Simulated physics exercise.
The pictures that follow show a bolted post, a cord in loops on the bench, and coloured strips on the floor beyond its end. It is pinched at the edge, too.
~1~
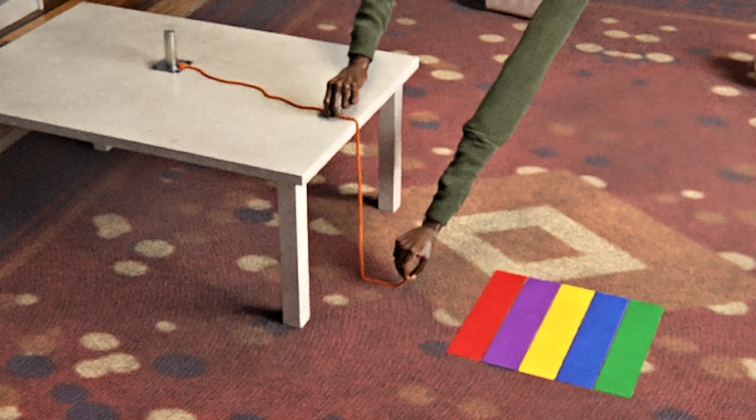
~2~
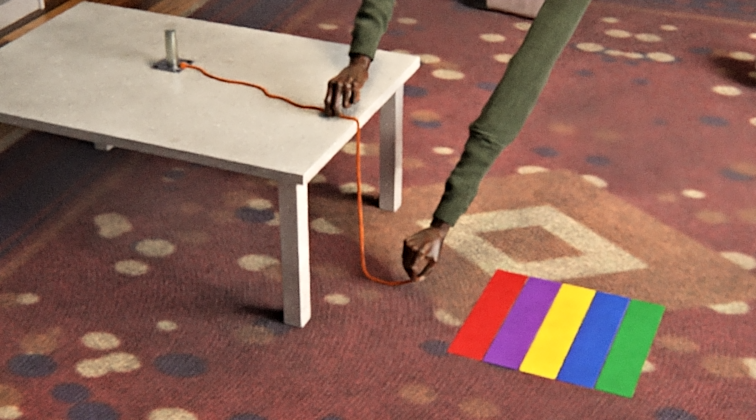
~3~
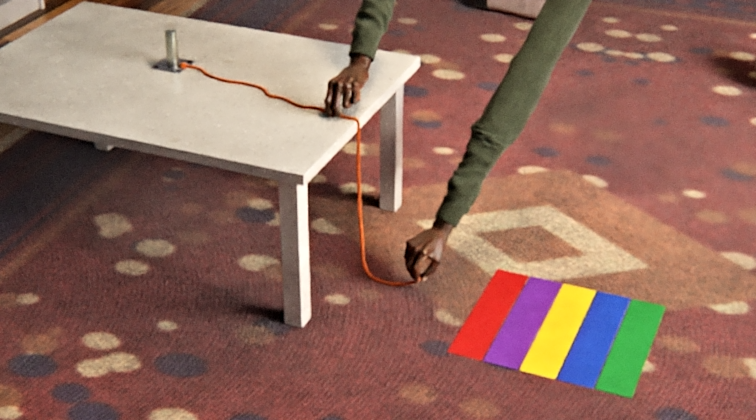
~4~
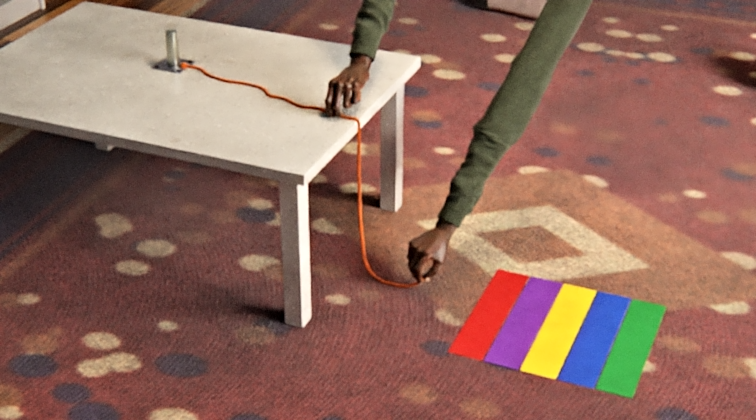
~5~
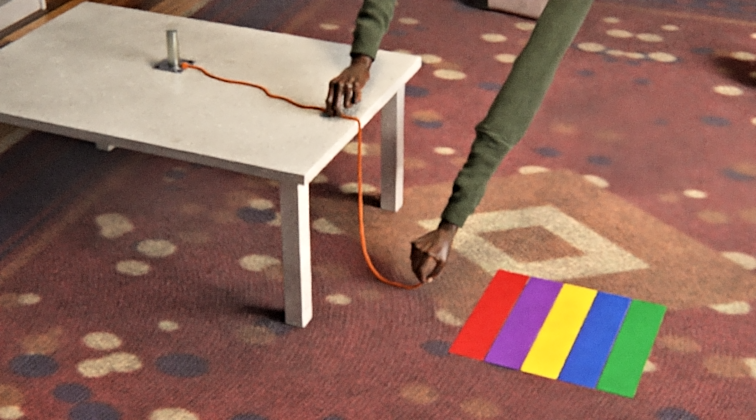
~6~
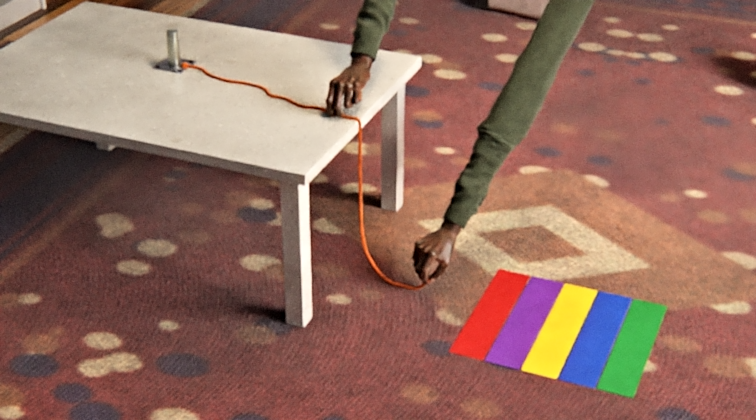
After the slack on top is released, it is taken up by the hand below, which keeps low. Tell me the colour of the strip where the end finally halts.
It halts over purple.
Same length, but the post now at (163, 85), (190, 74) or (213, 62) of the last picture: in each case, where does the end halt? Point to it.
Going through them in sequence: (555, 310), (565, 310) and finally (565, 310).
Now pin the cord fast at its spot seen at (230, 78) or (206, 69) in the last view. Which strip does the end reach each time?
Try 1: Purple; try 2: Purple.
Soon after, end near (461, 288); short of the strips.
After that, end near (504, 298); over red.
At the stop, end near (531, 304); over purple. Over purple.
